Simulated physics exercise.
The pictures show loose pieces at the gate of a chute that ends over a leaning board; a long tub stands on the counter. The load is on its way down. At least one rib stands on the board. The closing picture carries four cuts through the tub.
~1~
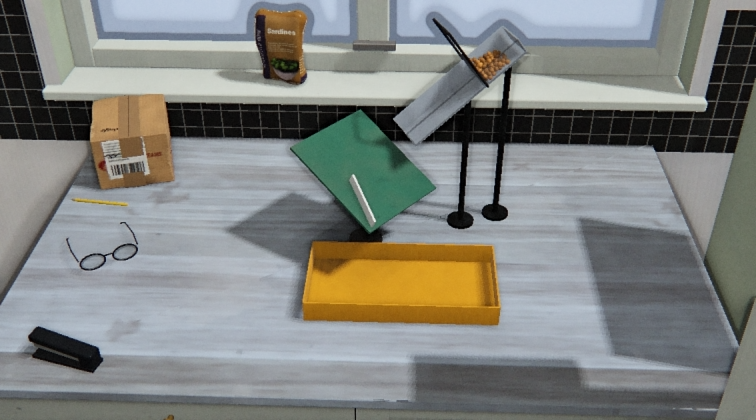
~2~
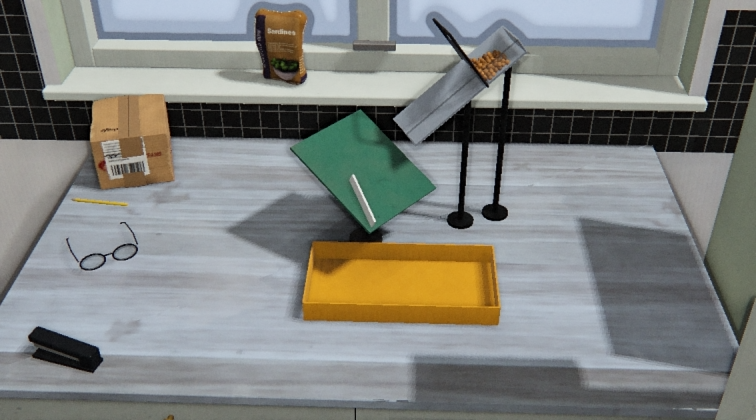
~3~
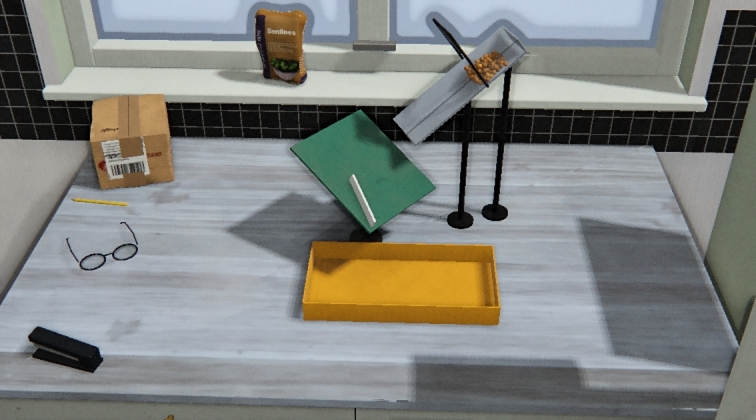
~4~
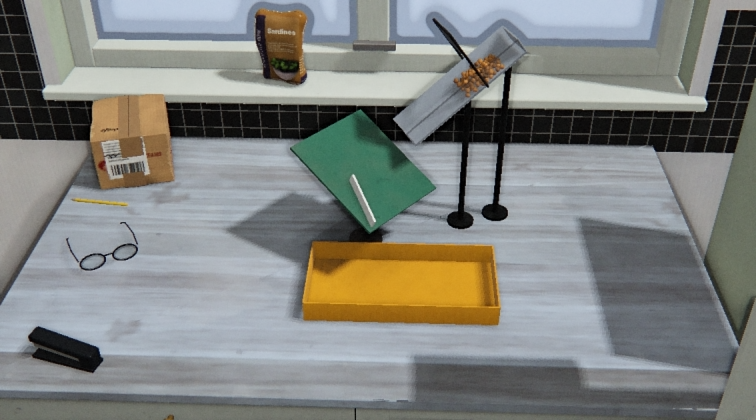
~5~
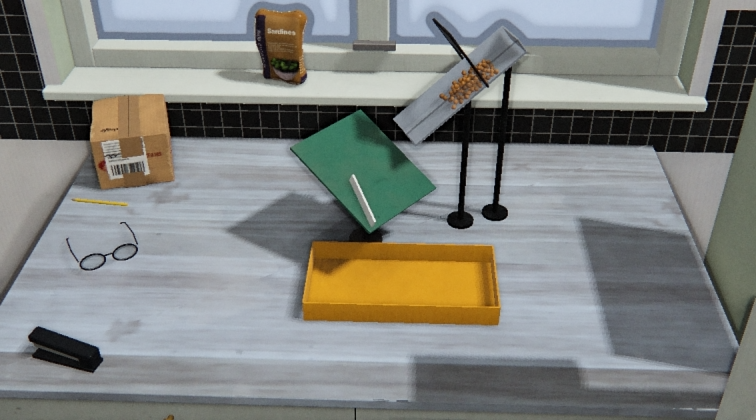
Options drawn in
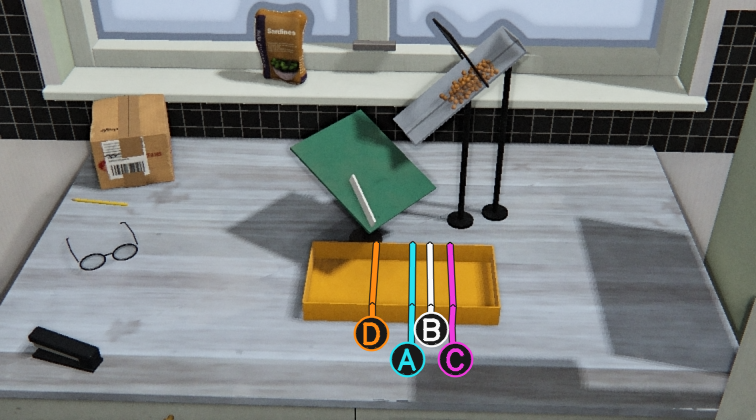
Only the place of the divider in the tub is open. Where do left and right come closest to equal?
Go for A.
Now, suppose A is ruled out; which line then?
The answer is B.
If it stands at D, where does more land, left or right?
Right.
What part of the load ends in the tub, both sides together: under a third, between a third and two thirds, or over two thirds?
It is over two thirds.
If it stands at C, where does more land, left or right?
More lands on the left.
On the marked copy, line A crosses the front rim at (412, 305); line B crosses the front rim at (430, 306); line C crosses the front rim at (452, 306); line D crosses the front rim at (372, 304).
With A, of what is caught, about half on the left of the divider, about half on the right.
With B, of what is caught, most on the left of the divider, about a quarter on the right.
With C, of what is caught, all on the left of the divider, none on the right.
With D, of what is caught, none on the left of the divider, all on the right.
